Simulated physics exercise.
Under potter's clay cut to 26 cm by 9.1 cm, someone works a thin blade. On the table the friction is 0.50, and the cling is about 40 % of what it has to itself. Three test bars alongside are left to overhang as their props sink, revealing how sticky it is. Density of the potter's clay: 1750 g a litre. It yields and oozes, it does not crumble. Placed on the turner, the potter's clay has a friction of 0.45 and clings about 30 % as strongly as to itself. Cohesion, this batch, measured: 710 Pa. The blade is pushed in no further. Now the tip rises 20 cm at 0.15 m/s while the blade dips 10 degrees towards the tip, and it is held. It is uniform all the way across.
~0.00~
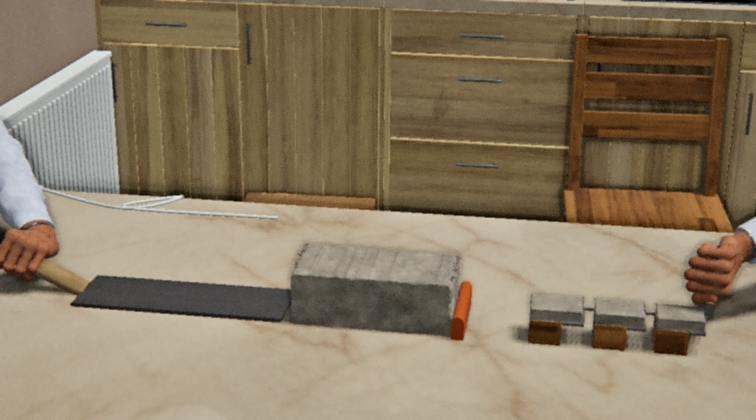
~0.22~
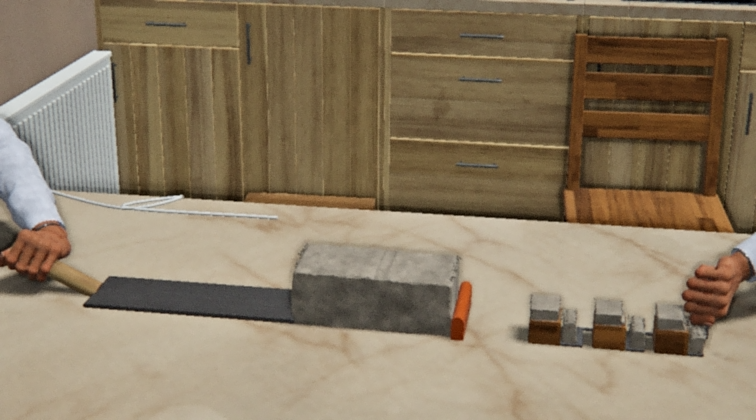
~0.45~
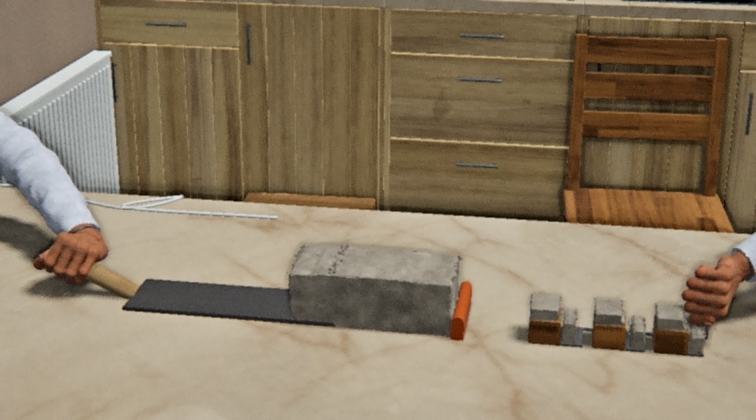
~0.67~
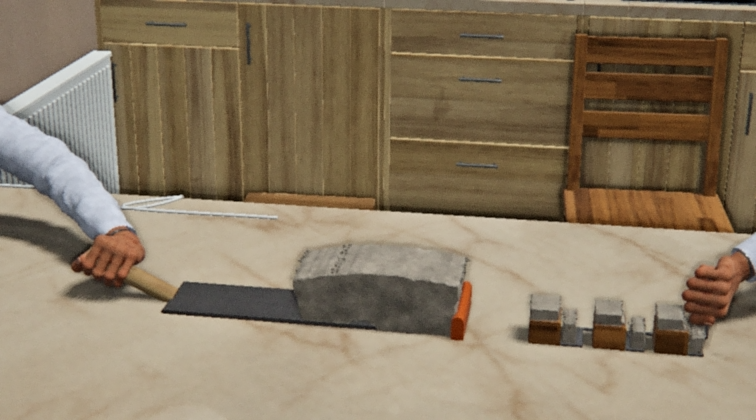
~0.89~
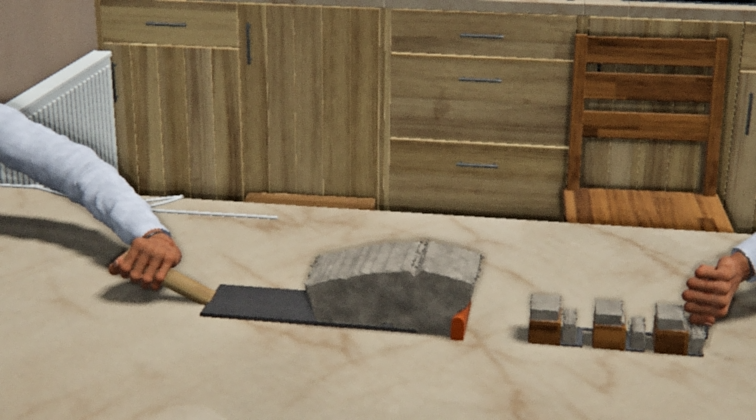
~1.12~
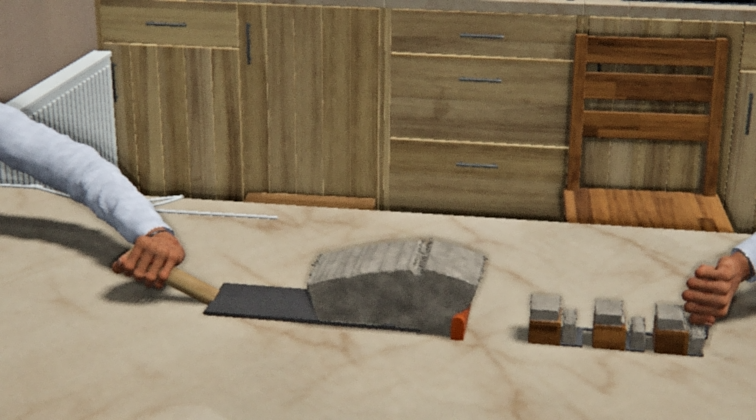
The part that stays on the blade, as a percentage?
Roughly 63 percent.
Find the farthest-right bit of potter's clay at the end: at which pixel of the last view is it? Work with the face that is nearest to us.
Near (499, 334).
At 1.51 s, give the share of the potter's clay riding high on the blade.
Around 20 percent at that moment.
By 1.51 s, the tip is 6.3 cm up.
By 1.98 s, the tip is 13 cm up.
By 2.44 s, the tip is 20 cm up and 63 % is riding high on the blade.
By 2.91 s, the tip is 20 cm up and 63 % is riding high on the blade.
By 3.01 s, at the end, the tip is 20 cm up and 63 % is riding high on the blade.
